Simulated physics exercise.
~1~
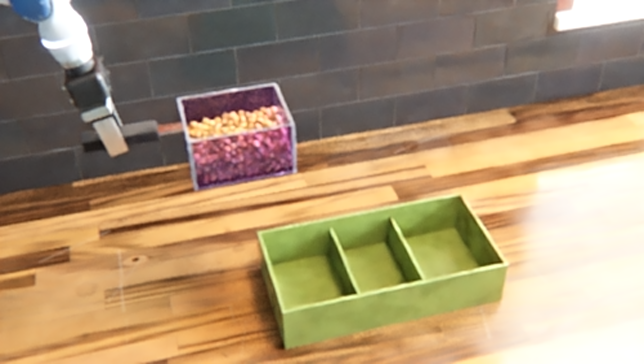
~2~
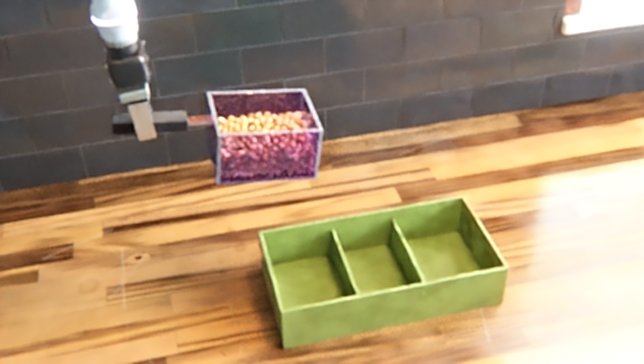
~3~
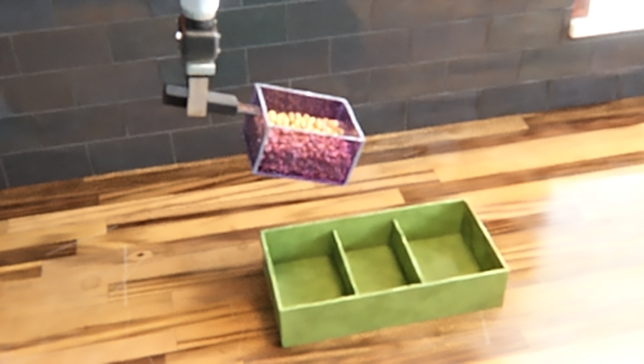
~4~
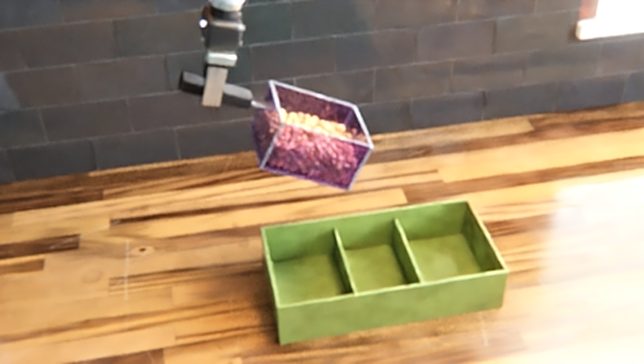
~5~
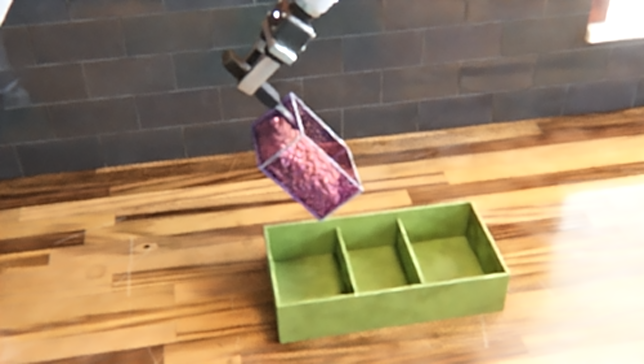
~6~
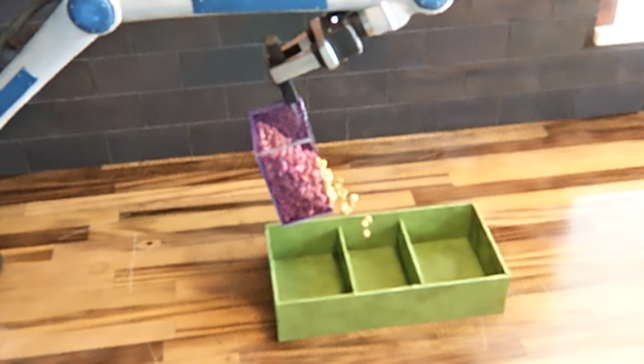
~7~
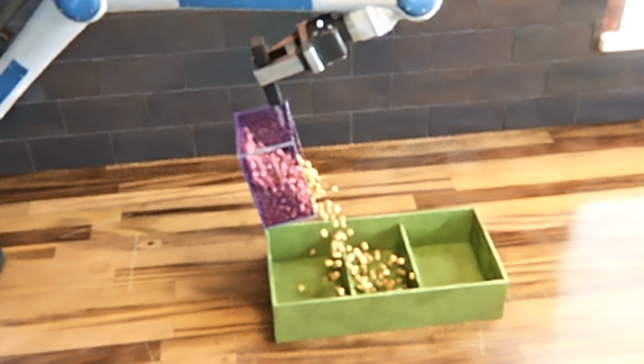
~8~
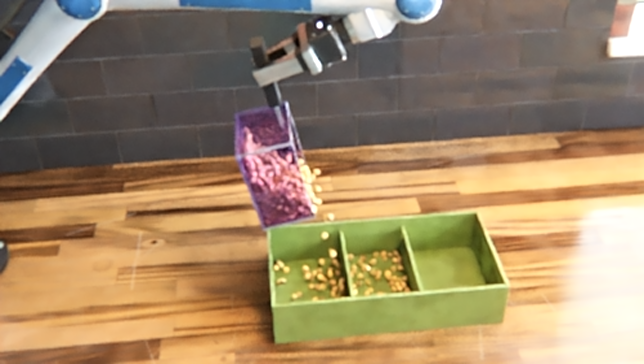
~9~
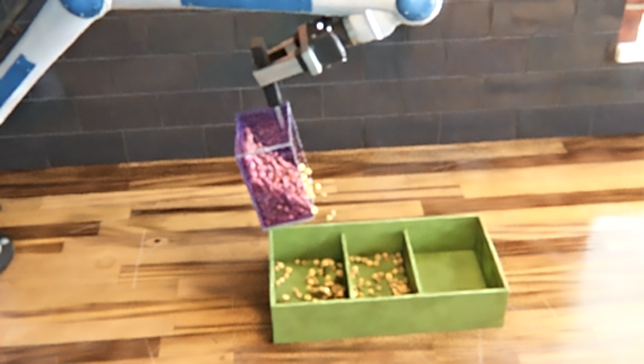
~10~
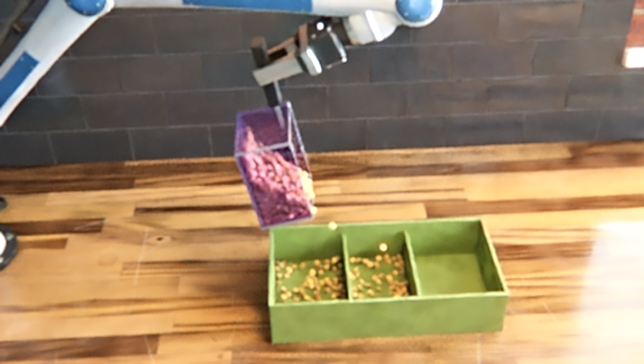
A robot arm carries a clear purple-edged box of dried chickpeas rightward above a wooden table and tips it steeply over a green three-part crate, spilling some into the left and middle parts, while the right part stays empty and most remain in the tilted box.
